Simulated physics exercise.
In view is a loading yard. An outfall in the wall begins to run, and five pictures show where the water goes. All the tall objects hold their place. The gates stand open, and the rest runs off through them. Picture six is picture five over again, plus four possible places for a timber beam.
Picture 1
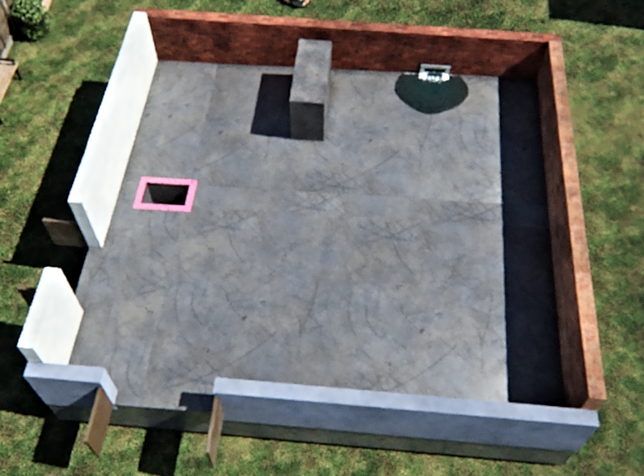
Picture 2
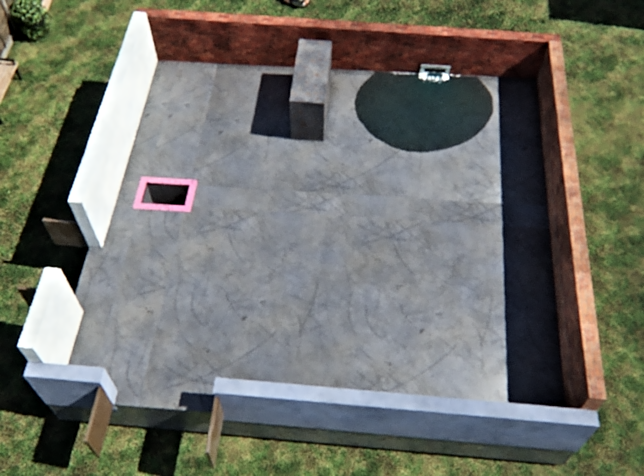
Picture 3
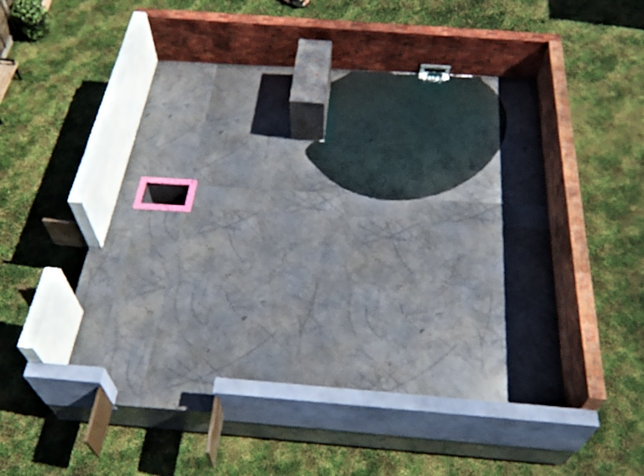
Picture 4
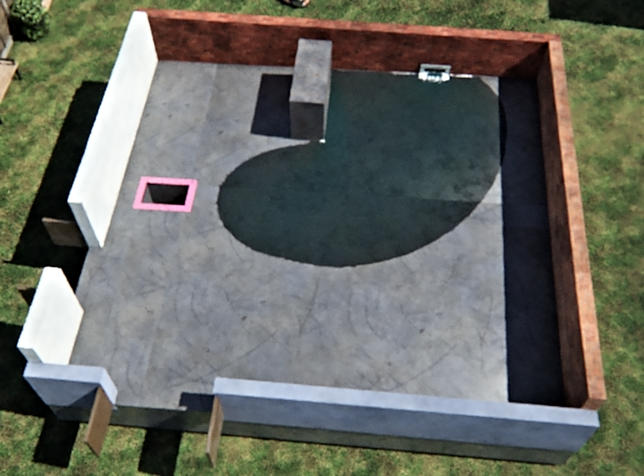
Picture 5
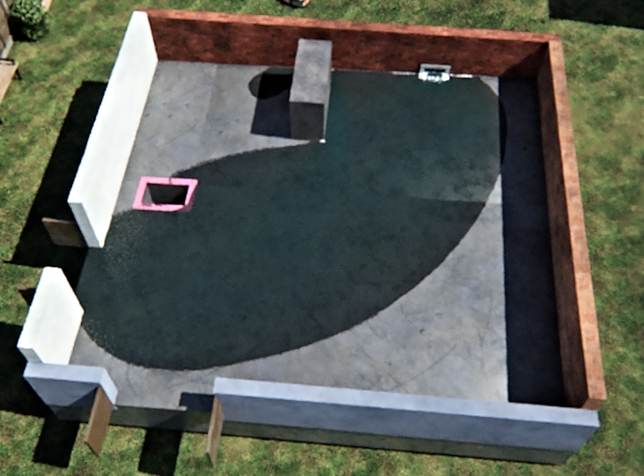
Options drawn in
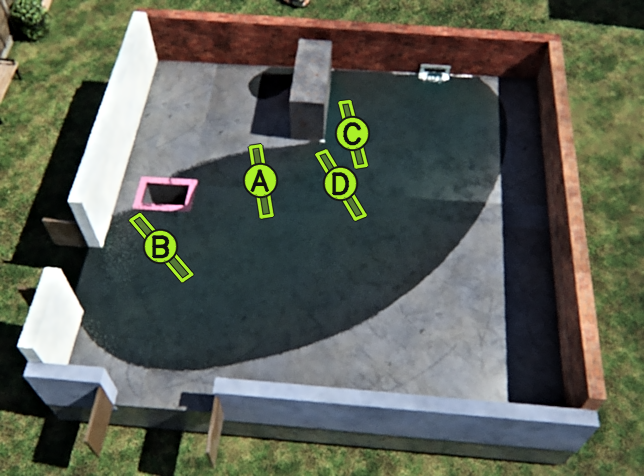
Dark water spreads from the back wall across the grey yard and reaches the pink-edged pit.
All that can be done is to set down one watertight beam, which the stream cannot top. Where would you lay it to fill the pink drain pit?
B works best here.
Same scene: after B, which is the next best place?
D.
On the marked copy, A from (255, 146) to (266, 216); B from (135, 217) to (186, 277); C from (344, 102) to (361, 166); D from (321, 152) to (360, 217).
Choosing A, about 3 % of the stream goes into the pink drain pit, about 97 % out by the gates.
Choosing B, about 28 % of the stream goes into the pink drain pit, about 72 % out by the gates.
Choosing C, about 3 % of the stream goes into the pink drain pit, about 97 % out by the gates.
Choosing D, about 12 % of the stream goes into the pink drain pit, about 88 % out by the gates.
